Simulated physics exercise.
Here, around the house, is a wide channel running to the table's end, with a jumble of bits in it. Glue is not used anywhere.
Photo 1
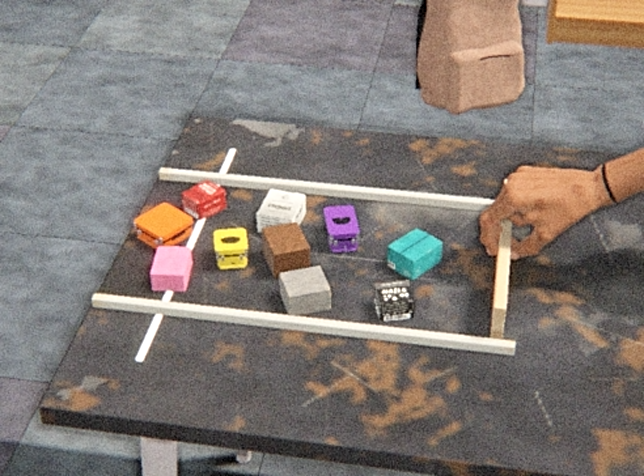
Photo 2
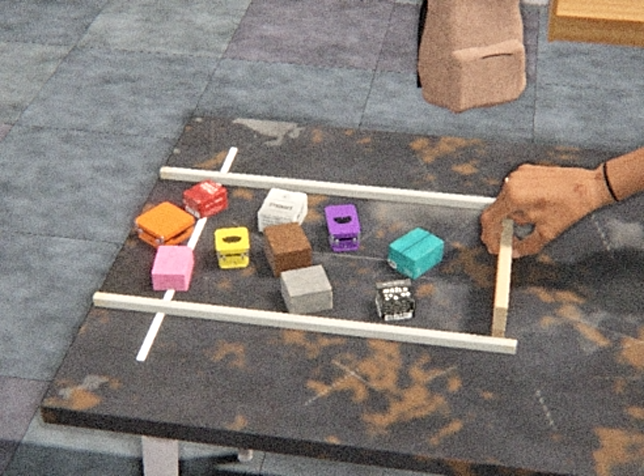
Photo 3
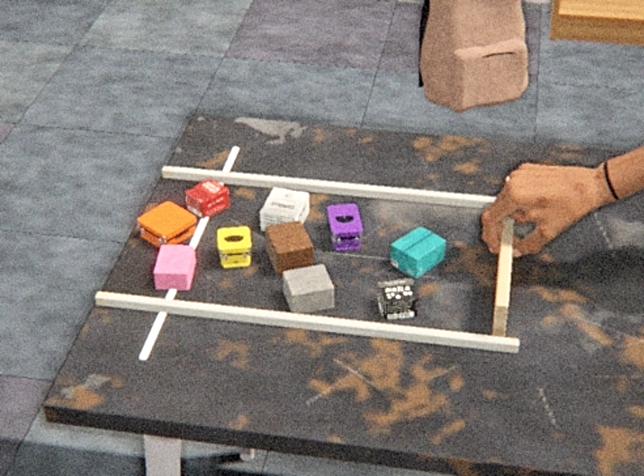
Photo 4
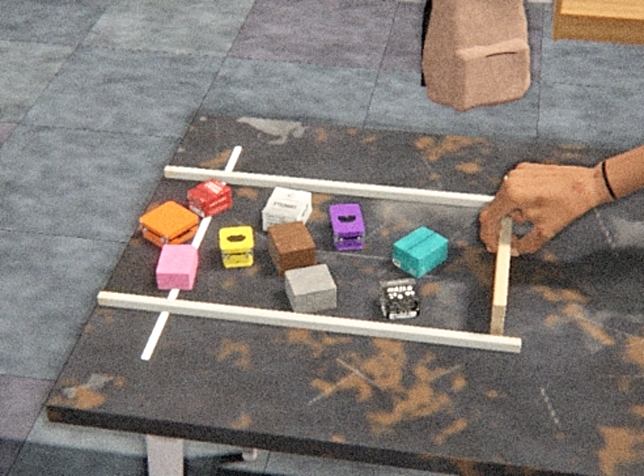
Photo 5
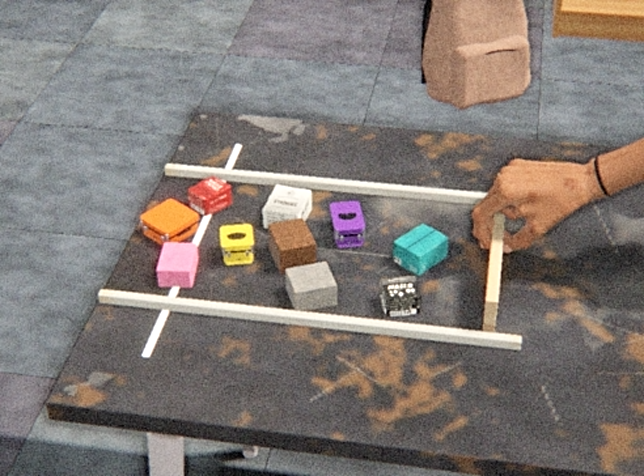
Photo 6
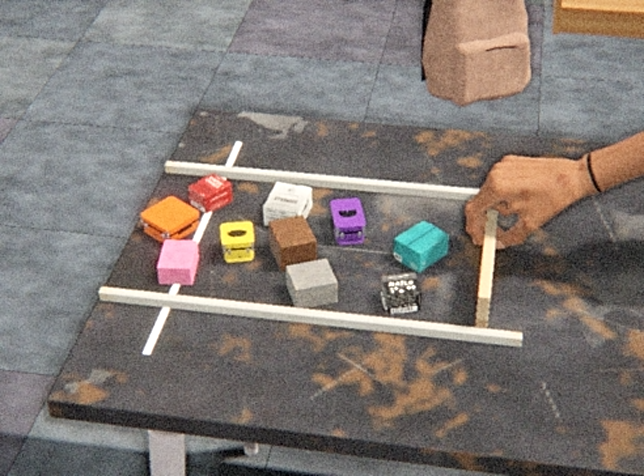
A hand holding a small upright board stays still at first at the right of two pale rails on a dark, worn tabletop, with colourful blocks and cases scattered between them. Then the hand slides the board slightly left, toward the teal and black pieces, while the scattered pieces stay in place.
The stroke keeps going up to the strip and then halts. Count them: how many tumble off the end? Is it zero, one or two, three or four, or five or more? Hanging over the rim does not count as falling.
It will be three or four.
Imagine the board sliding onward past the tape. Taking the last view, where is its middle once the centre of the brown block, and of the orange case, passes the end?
Middle approx. at (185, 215), then approx. at (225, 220).
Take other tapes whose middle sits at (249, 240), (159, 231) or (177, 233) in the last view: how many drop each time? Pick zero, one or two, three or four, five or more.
Taking the three places in turn, it would be no fall at all; 5 or more; five or more.
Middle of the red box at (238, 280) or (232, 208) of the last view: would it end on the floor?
One after the other: It ends up falling; it keeps its spot.
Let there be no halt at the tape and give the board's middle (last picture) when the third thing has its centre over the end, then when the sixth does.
The middle is at about (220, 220), later at about (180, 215).
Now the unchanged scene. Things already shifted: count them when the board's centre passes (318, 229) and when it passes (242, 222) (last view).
First position 7; second position 10.
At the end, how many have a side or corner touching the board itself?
Tally at the end: 4.
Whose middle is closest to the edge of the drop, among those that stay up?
Red box ends nearest.
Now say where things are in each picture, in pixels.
The first picture shows orange case (164, 229); pink block (172, 269); red box (204, 200); board (503, 257); tape (192, 242).
The second picture shows pink block (173, 268); purple case (343, 229).
The third picture shows red box (207, 199); grey block (308, 290).
The fourth picture shows orange case (170, 227); brown block (291, 248).
The fifth picture shows pink block (178, 265); yellow case (237, 246).
The sixth picture shows orange case (171, 222); pink block (178, 262); red box (210, 193); board (489, 246); tape (198, 235).
A little later, none off yet; orange case at rest near (171, 222); pink block at rest near (178, 262); red box at rest near (210, 193).
Next, none off yet; orange case at rest near (168, 221); pink block moving near (166, 262); red box at rest near (209, 193).
When it is over, the number that fall off is three or four; down, yellow case, pink block and orange case.
